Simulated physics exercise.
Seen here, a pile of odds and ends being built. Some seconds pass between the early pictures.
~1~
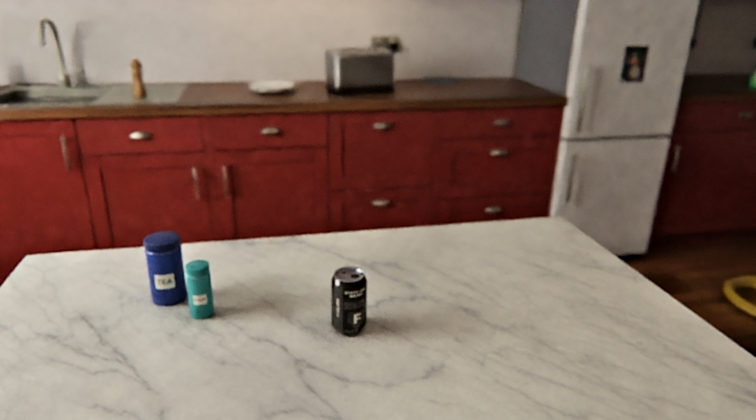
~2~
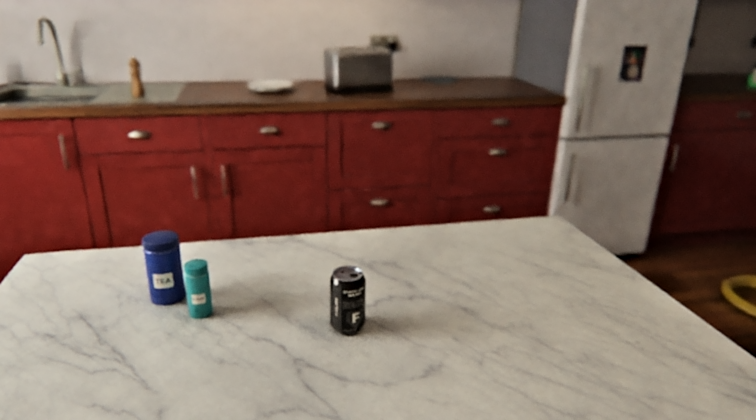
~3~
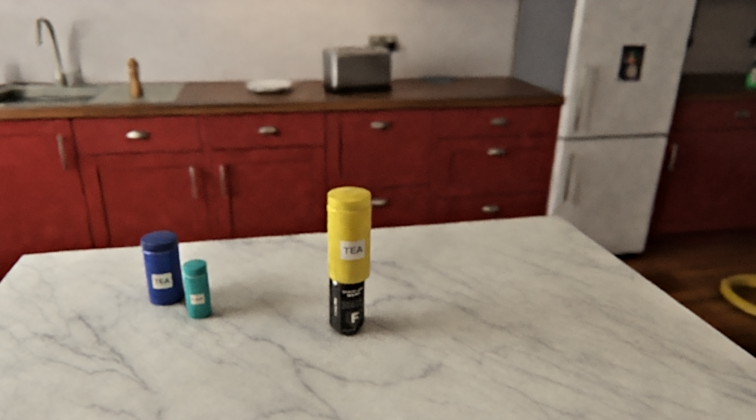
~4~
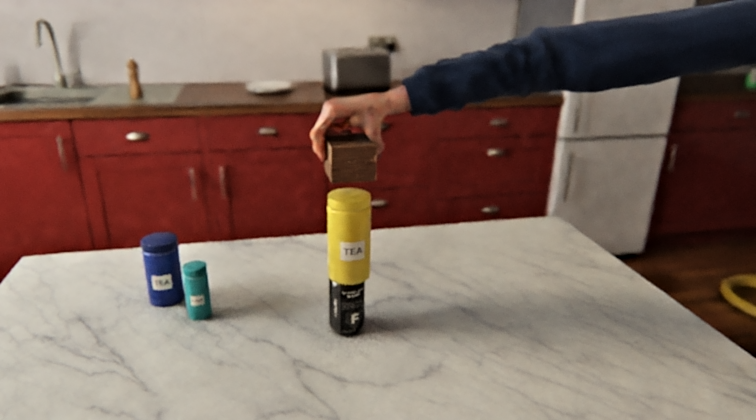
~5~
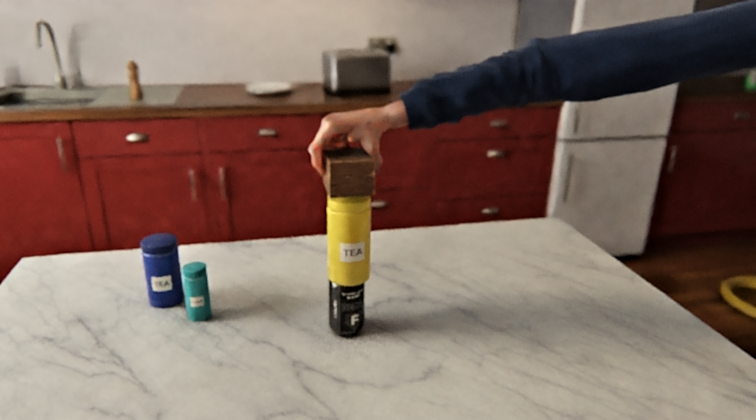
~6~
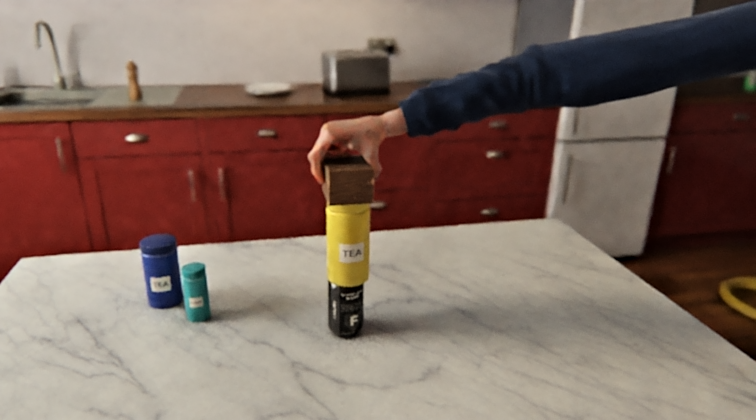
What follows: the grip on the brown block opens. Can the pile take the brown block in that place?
Outcome: The pile stays up.
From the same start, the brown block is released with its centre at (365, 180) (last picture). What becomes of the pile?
Then it keeps its balance.
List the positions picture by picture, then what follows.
In the first frame, the last thing is not in view yet; black can (349, 301).
In the second frame, the last thing is not in view yet; blue jar (164, 268).
In the third frame, the last thing is not in view yet; black can (347, 300).
The fourth frame shows coming down; brown block (350, 157); blue jar (163, 270).
The fifth frame shows coming down; brown block (348, 171); black can (347, 303).
The sixth frame shows in place under the hand; brown block (347, 179); blue jar (162, 271).
Then, 0.20 s after the last picture, nothing has stirred.
Then, 0.50 s after the last picture, brown block resting near (347, 180).
At rest, all 5 in place. Seen from the same camera at the end, brown block near (347, 180). The pile holds.
